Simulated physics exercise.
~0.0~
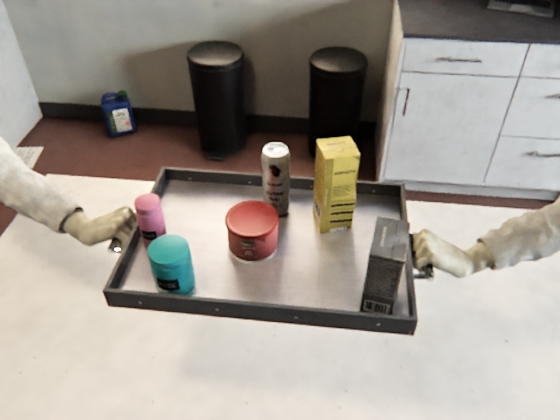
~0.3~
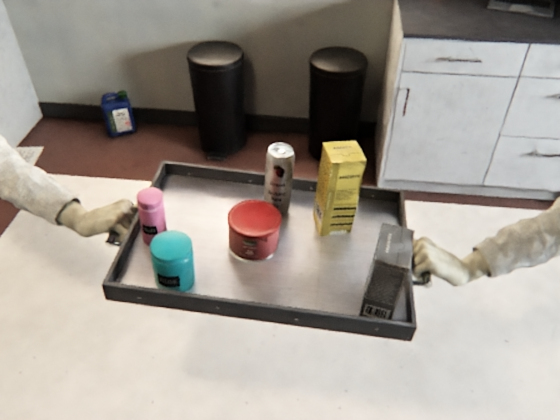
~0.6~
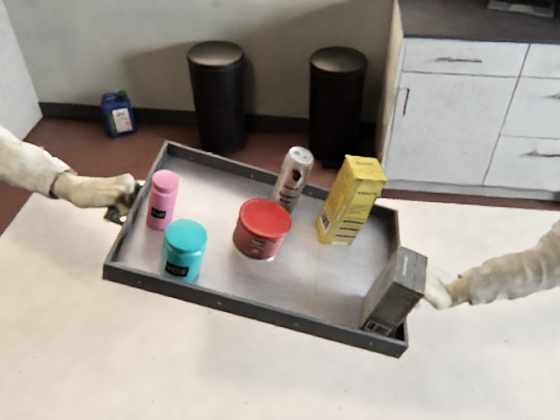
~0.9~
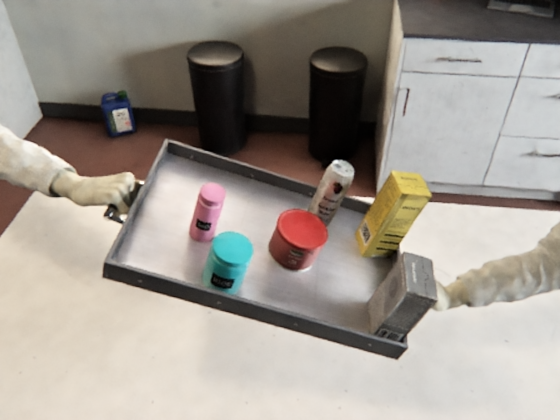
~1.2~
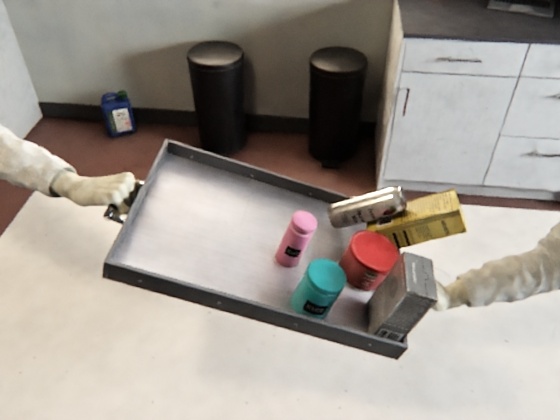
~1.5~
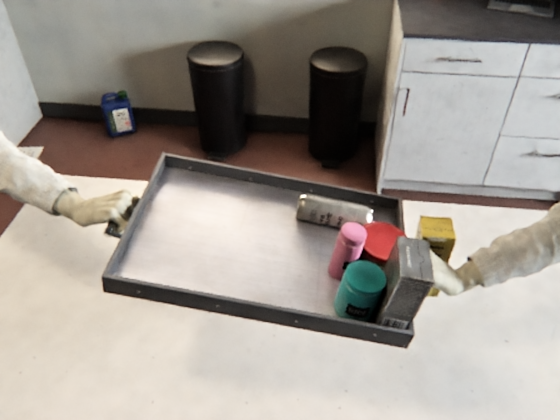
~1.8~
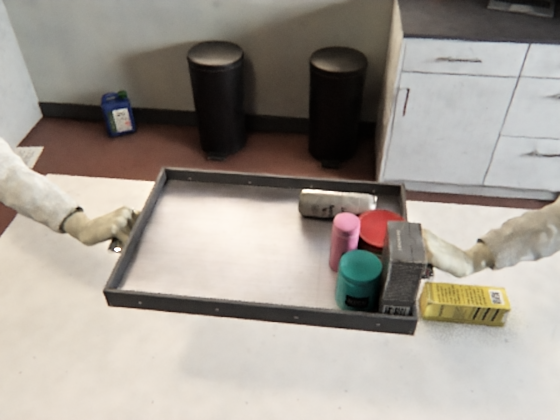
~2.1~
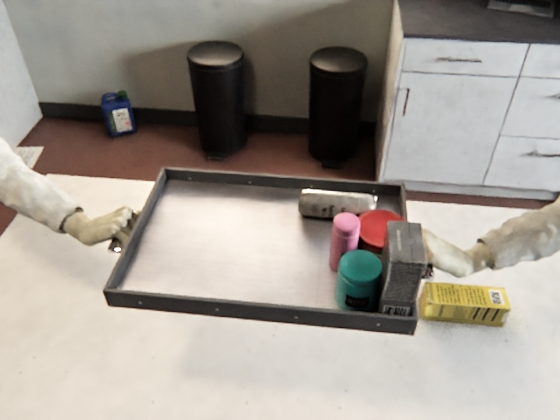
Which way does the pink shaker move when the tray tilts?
The pink shaker slides to the right across the tray, as the viewer sees it.
